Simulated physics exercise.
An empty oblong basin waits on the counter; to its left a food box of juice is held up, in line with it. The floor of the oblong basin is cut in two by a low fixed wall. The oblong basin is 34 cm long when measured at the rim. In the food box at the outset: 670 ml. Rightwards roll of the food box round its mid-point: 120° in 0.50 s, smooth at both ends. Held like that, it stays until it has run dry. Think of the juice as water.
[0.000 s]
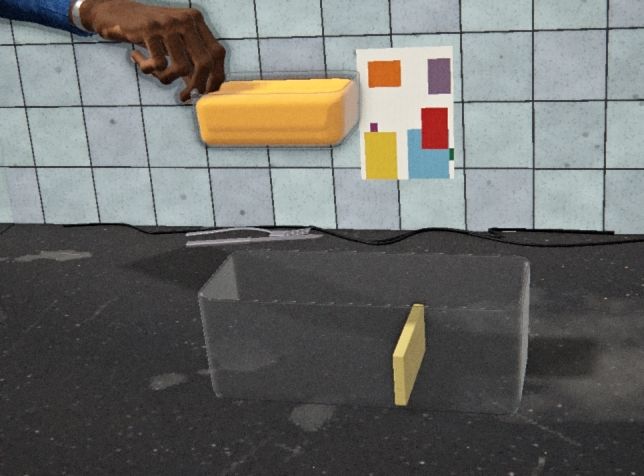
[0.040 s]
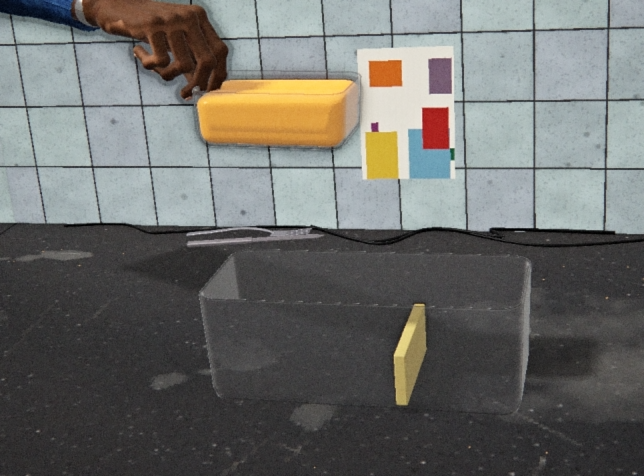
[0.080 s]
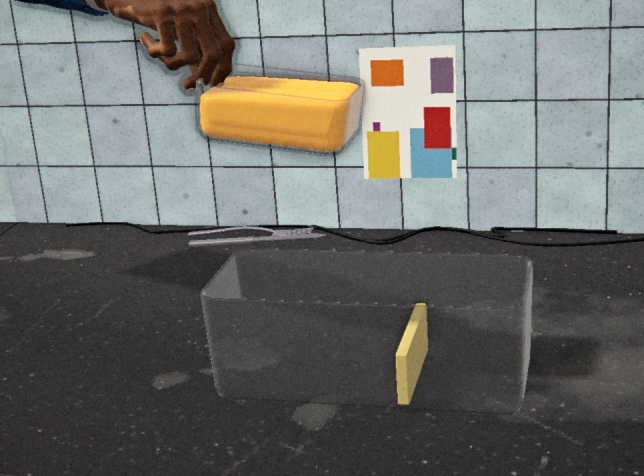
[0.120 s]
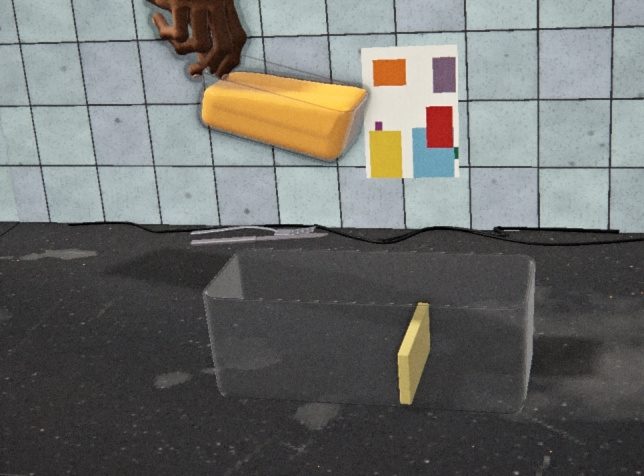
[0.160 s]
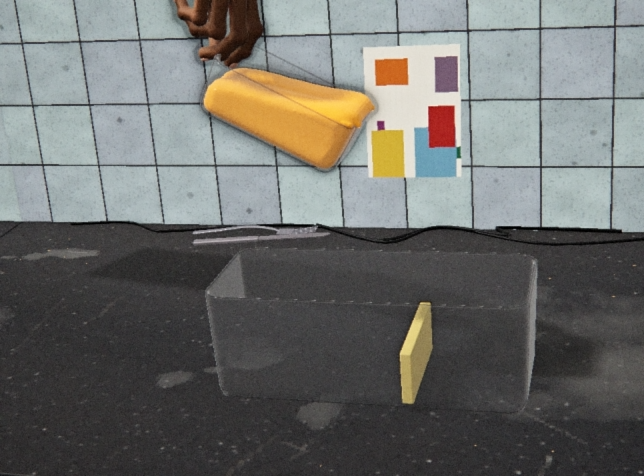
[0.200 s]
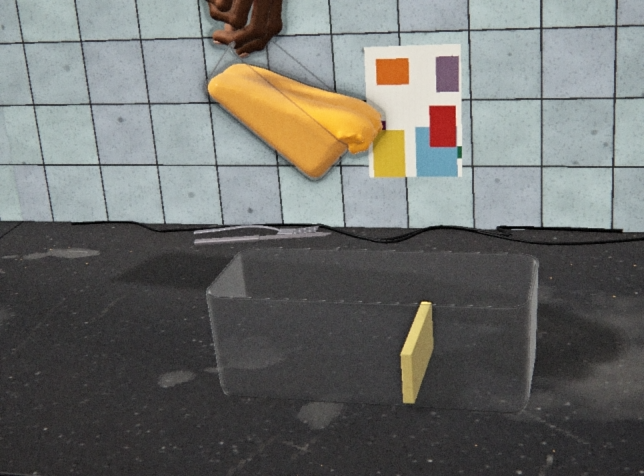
On a dark counter by a tiled wall, a hand tilting a yellow-orange box rightwards above an empty clear oblong basin.
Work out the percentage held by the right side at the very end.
I would put it at 43 per cent.
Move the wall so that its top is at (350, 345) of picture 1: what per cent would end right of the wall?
65 per cent.
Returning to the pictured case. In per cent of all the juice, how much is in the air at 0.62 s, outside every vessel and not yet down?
About 20 % of the total.
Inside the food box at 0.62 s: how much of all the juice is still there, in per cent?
Around 0 percent of it.
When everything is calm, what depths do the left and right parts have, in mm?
Final reading - left some 12 mm, right some 18 mm.
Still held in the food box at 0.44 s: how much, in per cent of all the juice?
Roughly 8 %.
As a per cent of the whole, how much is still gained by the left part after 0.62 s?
Close to 12% of the whole.
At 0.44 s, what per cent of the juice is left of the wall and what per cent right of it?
About 12 % left, 38 % right.
After 0.44 s the tilt is 116° and 8 per cent is still to pour, 11 is left of the wall and 39 right of it.
After 0.62 s the tilt is 120° and 0 per cent is still to pour, 35 is left of the wall and 39 right of it.
After 0.80 s the tilt is 120° and 0 per cent is still to pour, 44 is left of the wall and 41 right of it.
After 1.00 s the tilt is 120° and 0 per cent is still to pour, 46 is left of the wall and 43 right of it.
In the end 46 per cent lies left of the wall, 43 right of it and 11 outside.
